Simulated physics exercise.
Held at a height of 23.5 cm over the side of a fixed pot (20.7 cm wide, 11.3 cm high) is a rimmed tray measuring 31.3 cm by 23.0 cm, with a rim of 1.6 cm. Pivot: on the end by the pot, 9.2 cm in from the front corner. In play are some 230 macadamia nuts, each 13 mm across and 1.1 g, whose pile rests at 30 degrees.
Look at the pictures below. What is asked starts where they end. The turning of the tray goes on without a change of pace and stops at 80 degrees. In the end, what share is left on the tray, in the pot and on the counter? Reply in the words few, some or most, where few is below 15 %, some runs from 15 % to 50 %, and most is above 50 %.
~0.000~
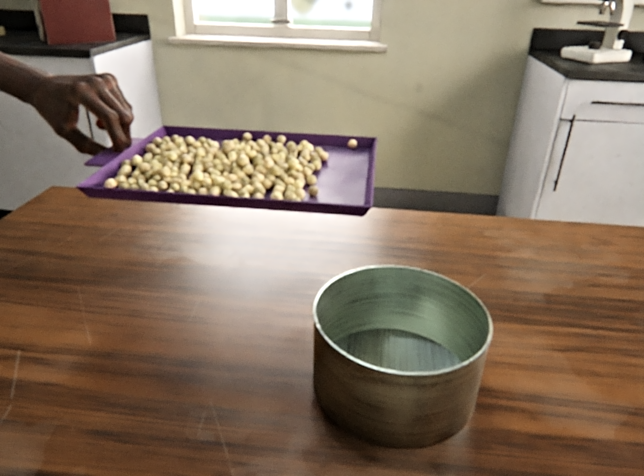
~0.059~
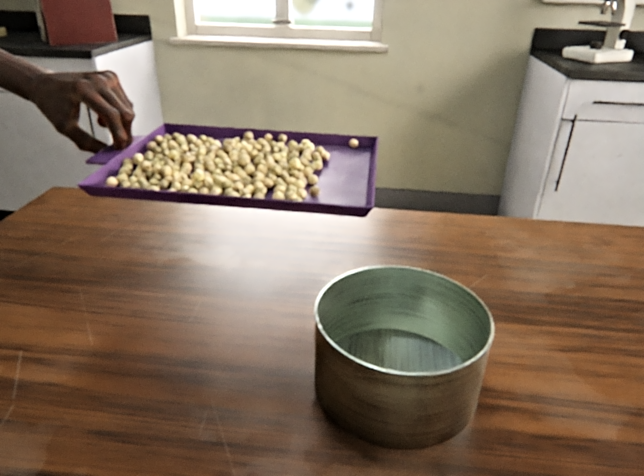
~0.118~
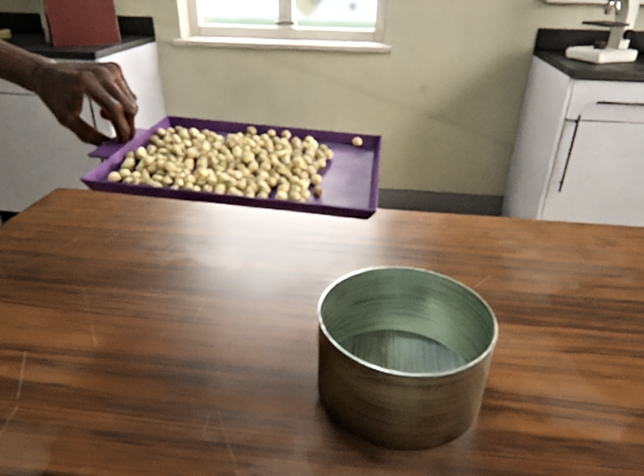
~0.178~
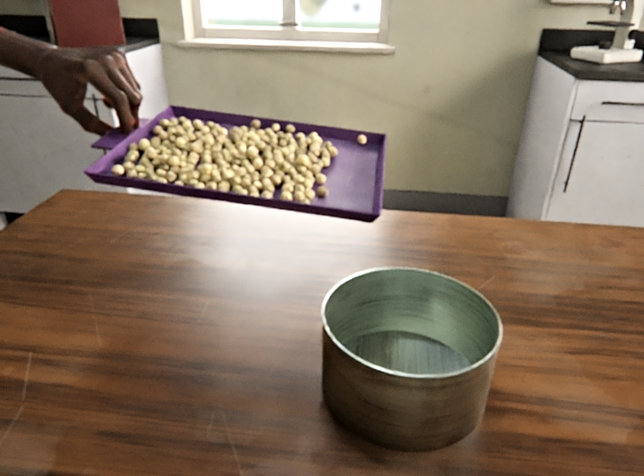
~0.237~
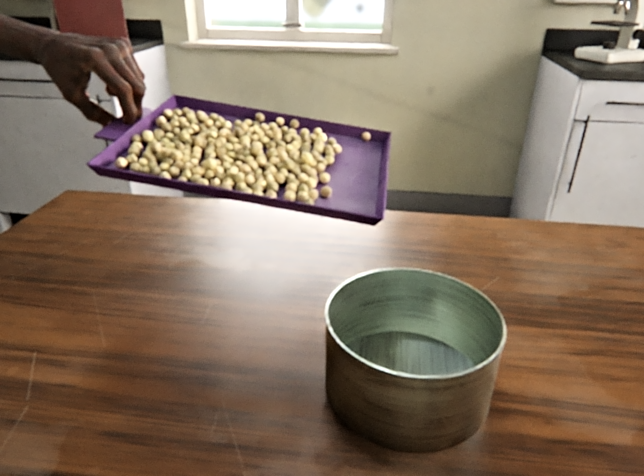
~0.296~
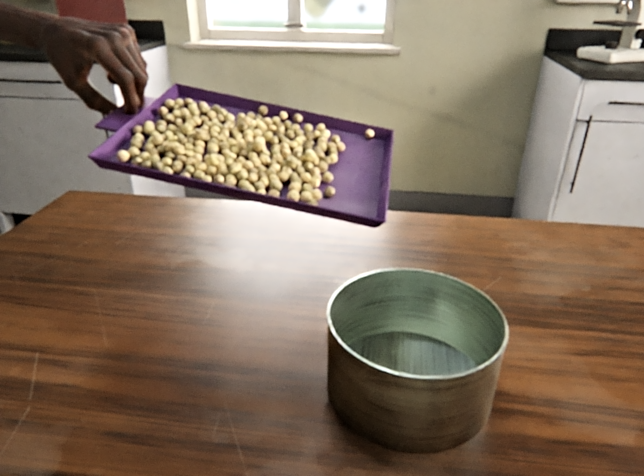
Shares - tray: Few; pot: Most; counter: Few.
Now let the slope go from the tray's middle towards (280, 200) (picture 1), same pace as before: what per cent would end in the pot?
Roughly 70 per cent.
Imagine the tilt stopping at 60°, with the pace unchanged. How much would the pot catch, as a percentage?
I'd put it at close to 95 per cent.
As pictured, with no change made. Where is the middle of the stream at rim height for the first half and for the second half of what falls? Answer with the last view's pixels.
At roughly (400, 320) first, later on at (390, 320).
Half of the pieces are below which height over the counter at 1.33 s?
Roughly 6 cm.
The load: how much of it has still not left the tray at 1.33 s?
About 25 per cent.
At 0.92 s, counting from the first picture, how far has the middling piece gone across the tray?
14 cm.
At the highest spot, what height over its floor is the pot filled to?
Roughly 3.0 centimetres.
After 0.92 s, tilt 44 degrees; the tray holds 80 %, the pot 10 %.
After 1.33 s, tilt 65 degrees; the tray holds 25 %, the pot 55 %.
Then, at 1.82 s, tilt 80 degrees; the tray holds 0 %, the pot 95 %.
By 2.4 s all is still; tray 0 %, pot 95 %, counter 5 %.
